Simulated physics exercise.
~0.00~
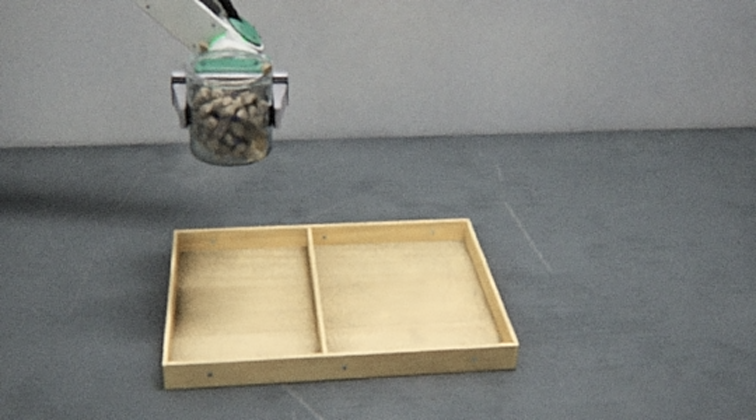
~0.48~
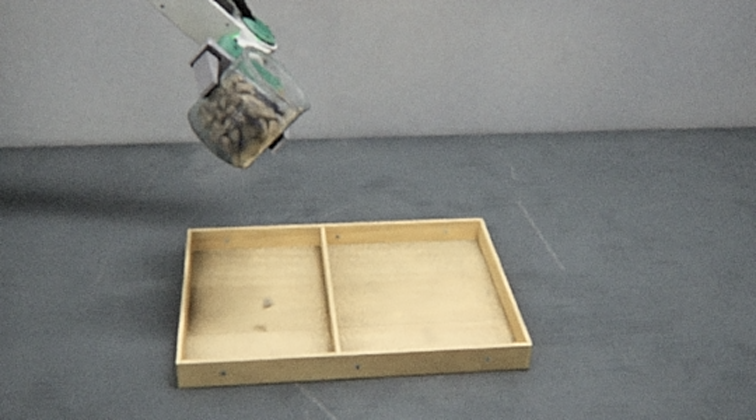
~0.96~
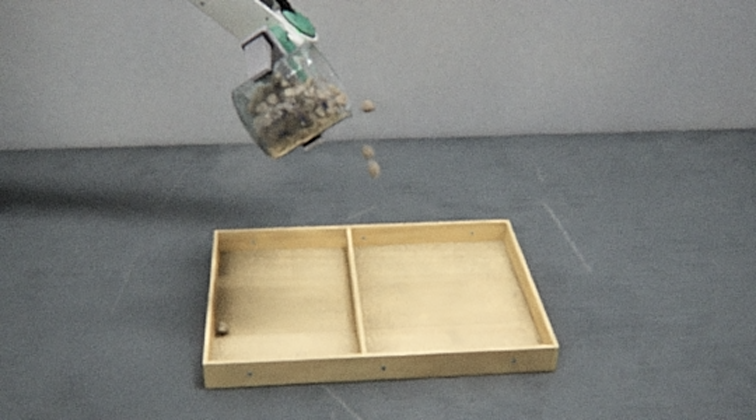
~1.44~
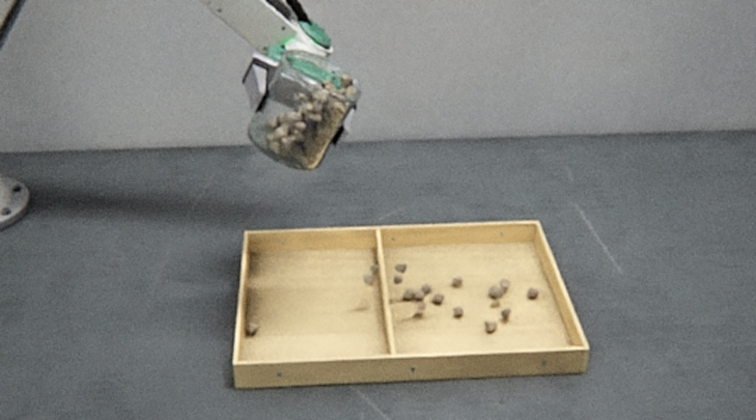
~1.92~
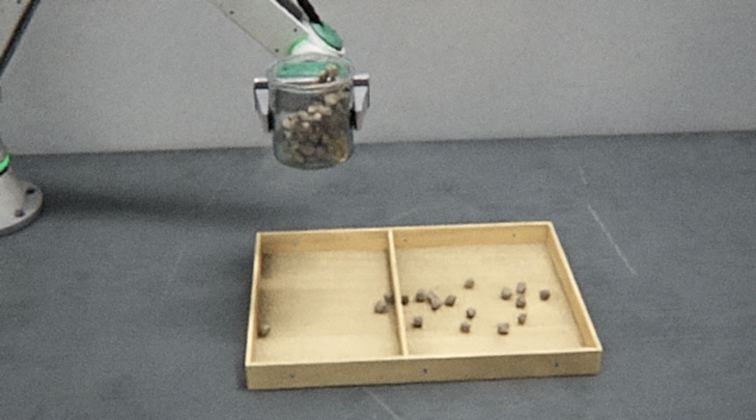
On a dark grey floor before a pale wall, seen from slightly above, a shallow light-wood tray lies divided into two parts by a cross wall. Above it, a white and green robot arm grips a clear beaker filled with small grey-brown pebbles. The arm tips the beaker to the right, and a few pebbles fall toward the tray. More drop out, scattering mostly across the right part, with a few in the left. The beaker then swings back upright, still holding most of its pebbles above the sparsely strewn tray.
